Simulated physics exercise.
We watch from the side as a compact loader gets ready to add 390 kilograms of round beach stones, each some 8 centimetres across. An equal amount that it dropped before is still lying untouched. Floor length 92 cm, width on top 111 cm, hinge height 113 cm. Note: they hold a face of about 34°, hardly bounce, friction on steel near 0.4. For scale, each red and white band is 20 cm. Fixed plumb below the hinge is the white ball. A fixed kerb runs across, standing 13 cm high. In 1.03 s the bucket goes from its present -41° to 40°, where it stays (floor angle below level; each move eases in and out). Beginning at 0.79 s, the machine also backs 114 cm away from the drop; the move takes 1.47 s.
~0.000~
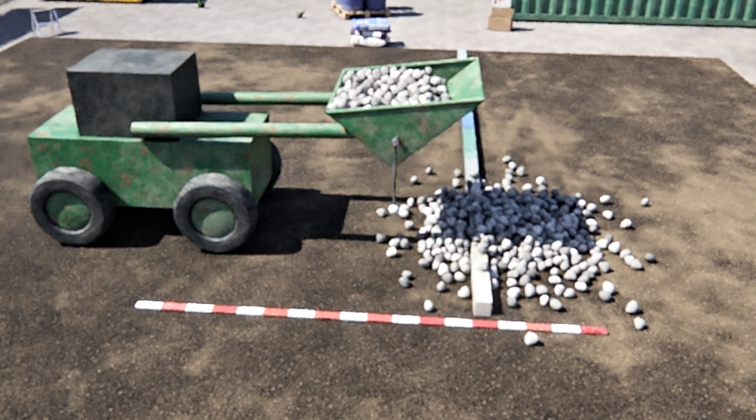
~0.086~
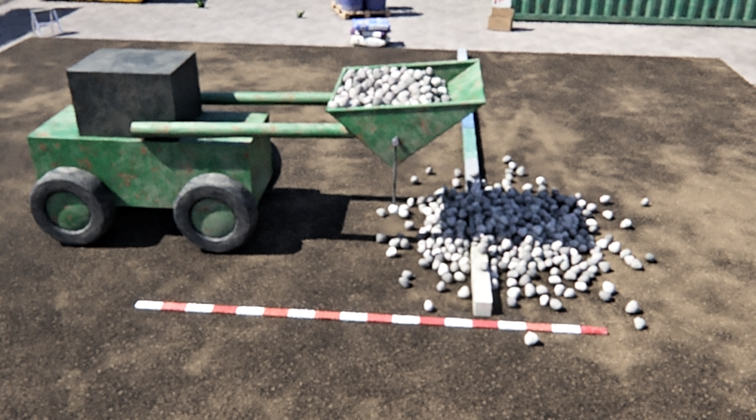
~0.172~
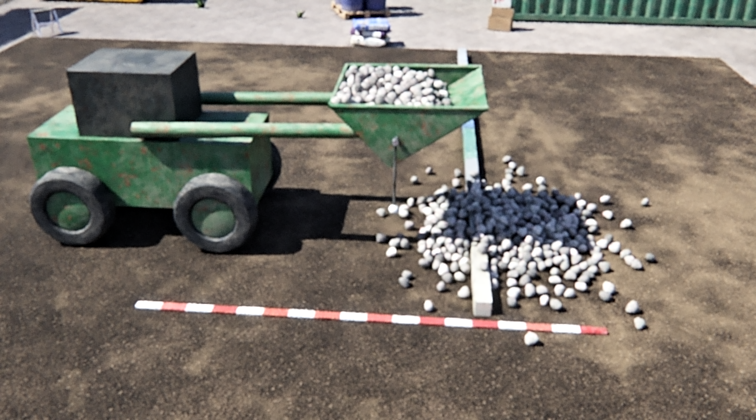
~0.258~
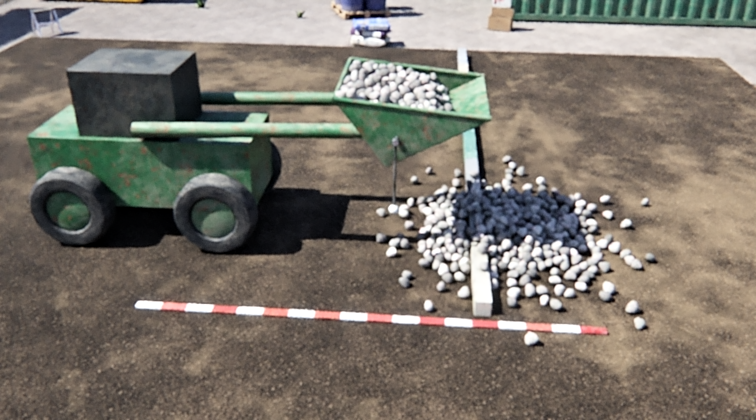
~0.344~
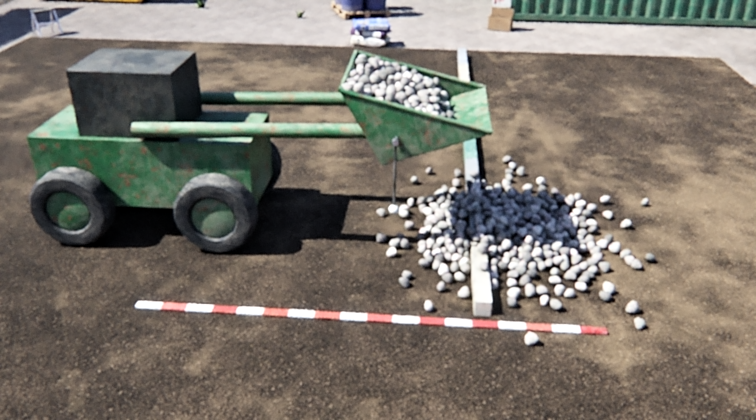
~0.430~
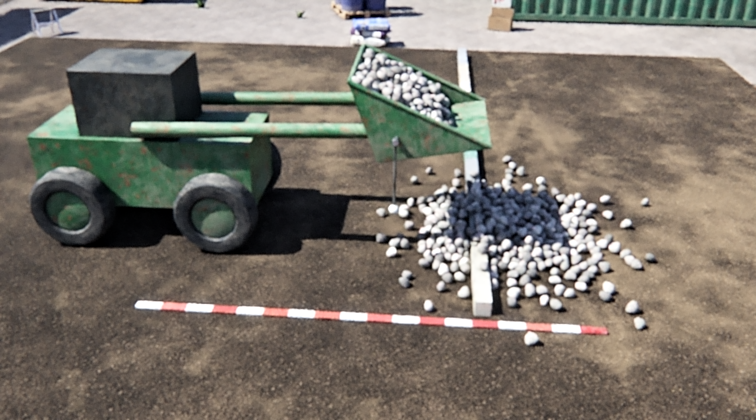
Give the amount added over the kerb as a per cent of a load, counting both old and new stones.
About 32 per cent of a load.
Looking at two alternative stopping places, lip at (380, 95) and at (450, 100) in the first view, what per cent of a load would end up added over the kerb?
First place: Roughly 0 %; second place: Roughly 5 %.
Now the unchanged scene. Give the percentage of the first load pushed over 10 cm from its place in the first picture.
15 %.
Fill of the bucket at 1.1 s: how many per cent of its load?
Roughly 45 per cent is still inside.
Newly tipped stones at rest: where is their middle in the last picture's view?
Centre: Approx. (456, 221).
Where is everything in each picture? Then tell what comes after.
Lip at (485, 100), floor tilted -41°, highest stones at (397, 78). The earlier load is highest near (490, 218), 19 cm above ground level, 31 % on this side of the kerb, 70 % over the kerb, in the first picture.
The bucket is at -39°, its lip at (486, 102); the top of the load is at (393, 78); the stones move at 0.1 m/s on average, in the second picture.
The bucket is at -35°, its lip at (488, 109); the top of the load is at (386, 76); the stones move at 0.2 m/s on average, in the third picture.
Lip at (491, 119), floor tilted -28°, highest stones at (370, 73); the stones move at 0.3 m/s on average, in the fourth picture.
Lip at (492, 133), floor tilted -20°, highest stones at (365, 67); the stones move at 0.4 m/s on average, in the fifth picture.
Lip at (491, 147), floor tilted -10°, highest stones at (371, 62); the stones move at 0.5 m/s on average, in the sixth picture.
After 0.8 s the floor is at 27°; in per cent of one load, 100 in the bucket, 31 on this side of the kerb, 70 over the kerb; the foremost stones are at (672, 245).
After 1.1 s the floor is at 40°; in per cent of one load, 45 in the bucket, 79 on this side of the kerb, 76 over the kerb; the foremost stones are at (672, 245).
After 2.7 s the floor is at 40°; in per cent of one load, 0 in the bucket, 99 on this side of the kerb, 102 over the kerb; the foremost stones are at (681, 251).
After 5.4 s the floor is at 40°; in per cent of one load, 0 in the bucket, 99 on this side of the kerb, 102 over the kerb; the foremost stones are at (681, 251). Net gain over the kerb, 32.
